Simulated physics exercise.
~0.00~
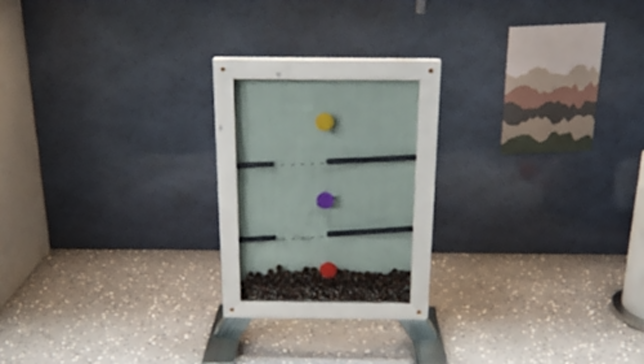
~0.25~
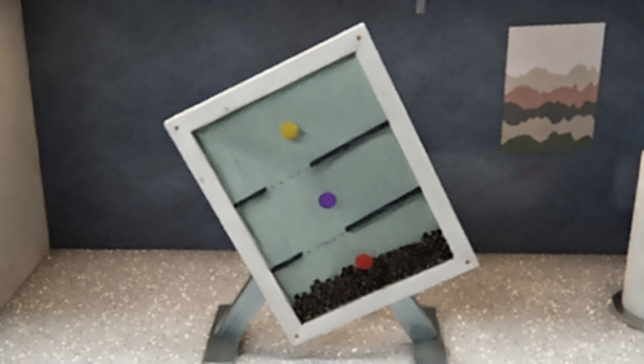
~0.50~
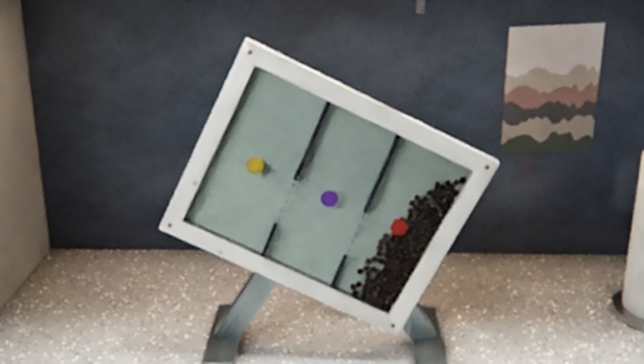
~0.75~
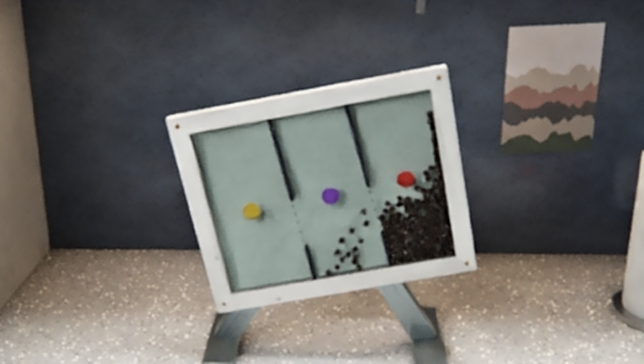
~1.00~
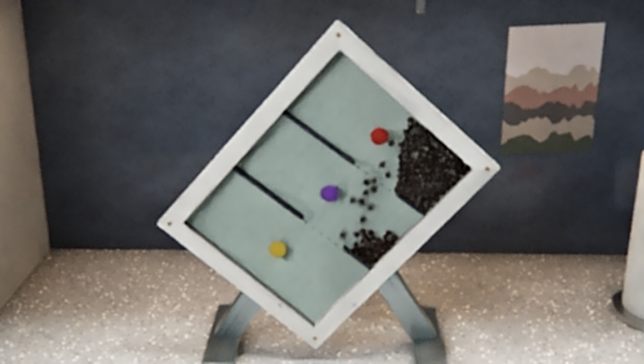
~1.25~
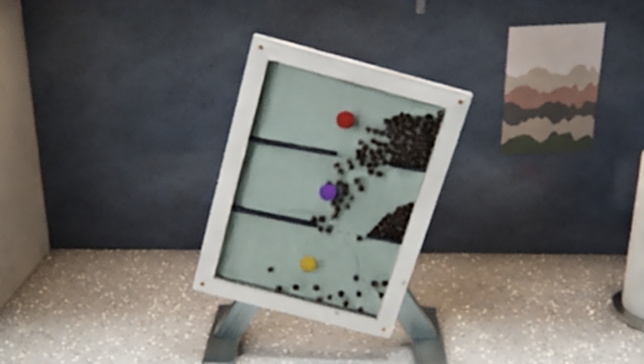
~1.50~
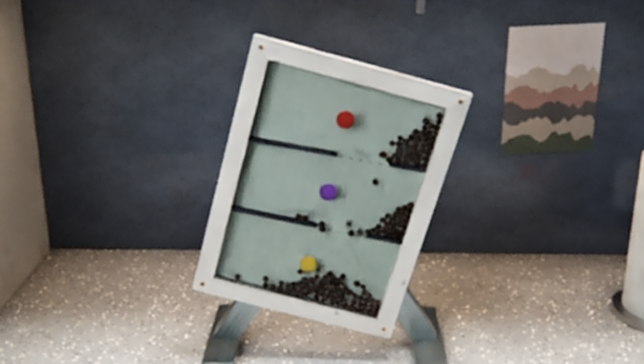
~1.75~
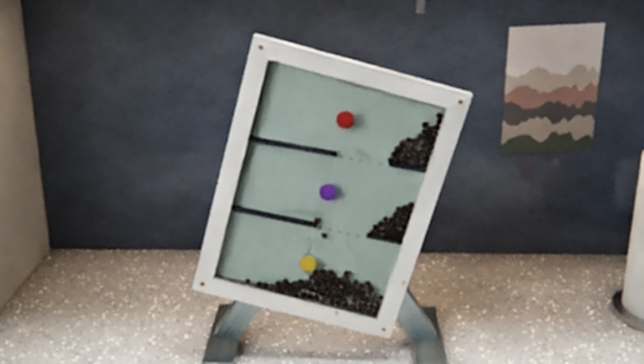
On a speckled counter, a clear-faced framed case turns anticlockwise, spilling dark pellets from the red-dotted chamber until they settle across three.
